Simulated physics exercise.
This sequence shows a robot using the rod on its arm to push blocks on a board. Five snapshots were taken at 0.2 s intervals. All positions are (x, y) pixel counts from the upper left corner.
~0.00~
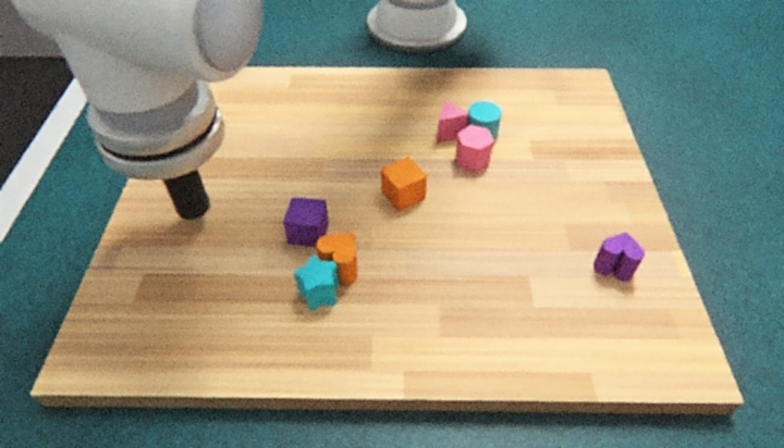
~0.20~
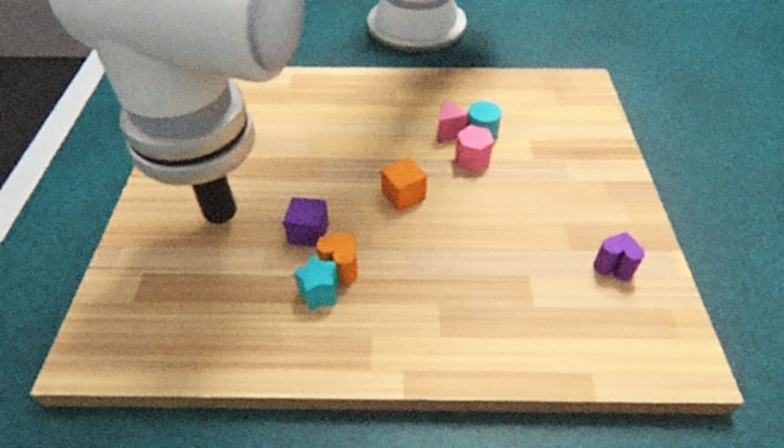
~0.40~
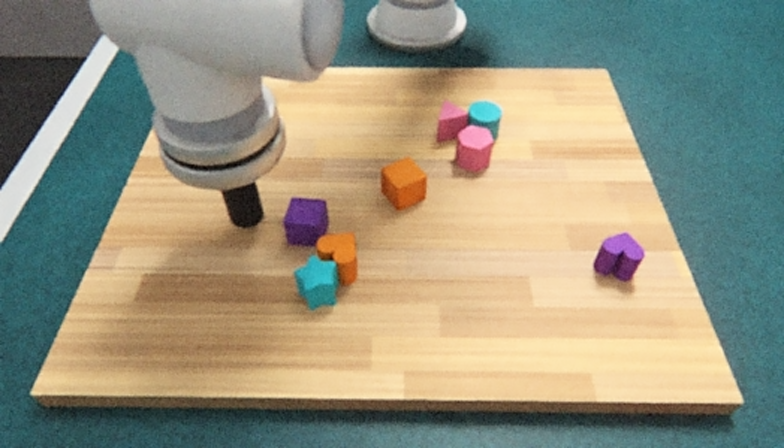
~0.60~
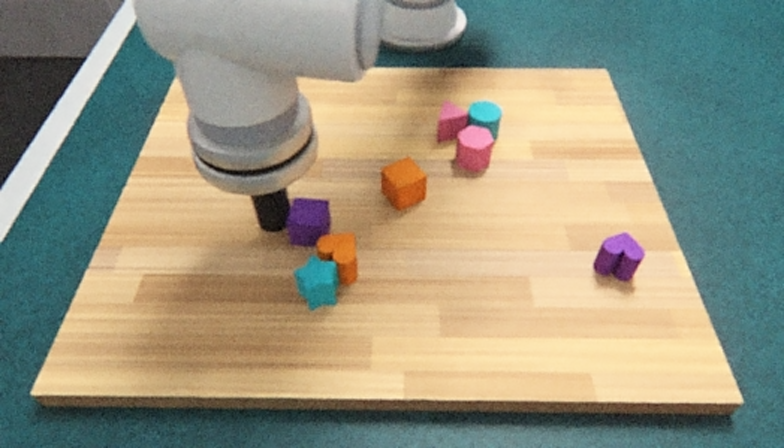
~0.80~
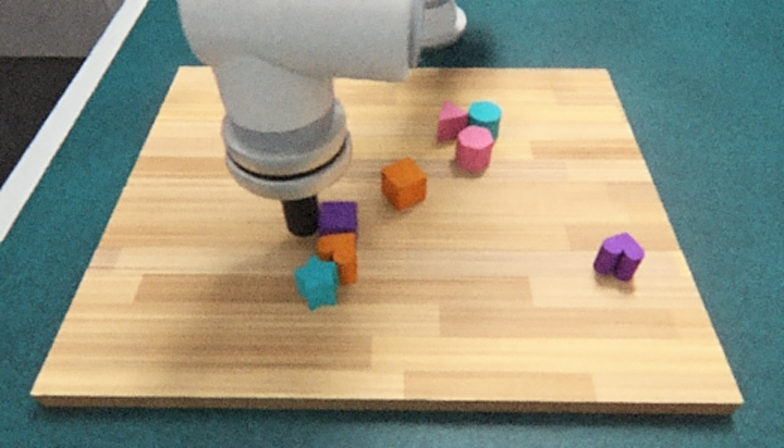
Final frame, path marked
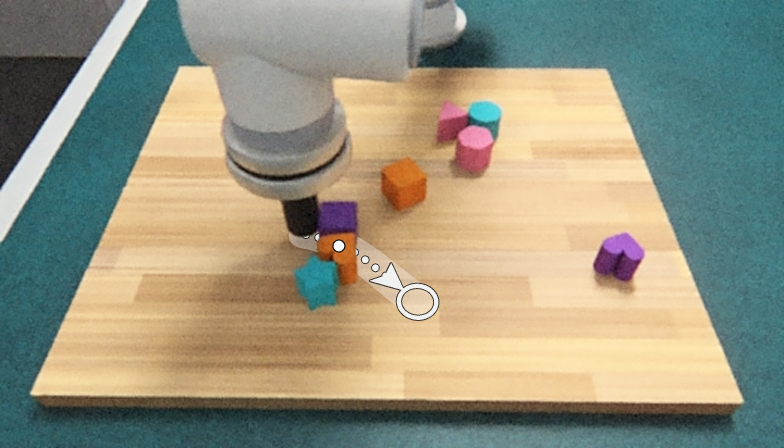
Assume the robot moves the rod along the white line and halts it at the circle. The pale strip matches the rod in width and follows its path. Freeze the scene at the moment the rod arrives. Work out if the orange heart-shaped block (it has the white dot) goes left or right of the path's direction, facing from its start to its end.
Over to the right.
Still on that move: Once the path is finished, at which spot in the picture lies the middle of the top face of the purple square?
About (395, 221).
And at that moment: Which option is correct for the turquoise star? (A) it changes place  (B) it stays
I'll go with B - it stays.
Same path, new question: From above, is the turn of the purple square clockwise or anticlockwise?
It makes a counterclockwise turn.
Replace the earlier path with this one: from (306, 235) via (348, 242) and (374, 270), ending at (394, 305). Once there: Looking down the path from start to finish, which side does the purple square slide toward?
Over to the left.
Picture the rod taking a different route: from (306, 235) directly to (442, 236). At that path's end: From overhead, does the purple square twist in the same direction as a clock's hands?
Yes, that is how it ends up.
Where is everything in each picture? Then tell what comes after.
The first picture shows lower end of the rod at (194, 208), tops of blocks, turquoise star at (316, 272), purple square at (305, 211), orange heart-shaped block at (339, 246).
The second picture shows rod at (220, 212), blocks as before.
The third picture shows rod at (247, 216), blocks as before.
The fourth picture shows rod at (275, 220), purple square at (307, 211).
The fifth picture shows rod at (304, 224), turquoise star at (316, 272), purple square at (337, 214), orange heart-shaped block at (339, 246).
The drawn path runs from (306, 235) over (347, 248) and (382, 273) to (418, 301); the dot is on the orange heart-shaped block.
What follows on the original path. One third of the way, rod at (347, 238); purple square at (382, 219), turned 25° anticlockwise; orange heart-shaped block at (348, 255), turned 15° clockwise.
Two thirds of the way, rod at (382, 263); purple square at (395, 221), turned 45° anticlockwise; orange heart-shaped block at (359, 275), turned 45° clockwise.
At the end, rod at (418, 292); turquoise star not moved; purple square at (395, 221), turned 45° anticlockwise; orange heart-shaped block at (359, 276), turned 50° clockwise.
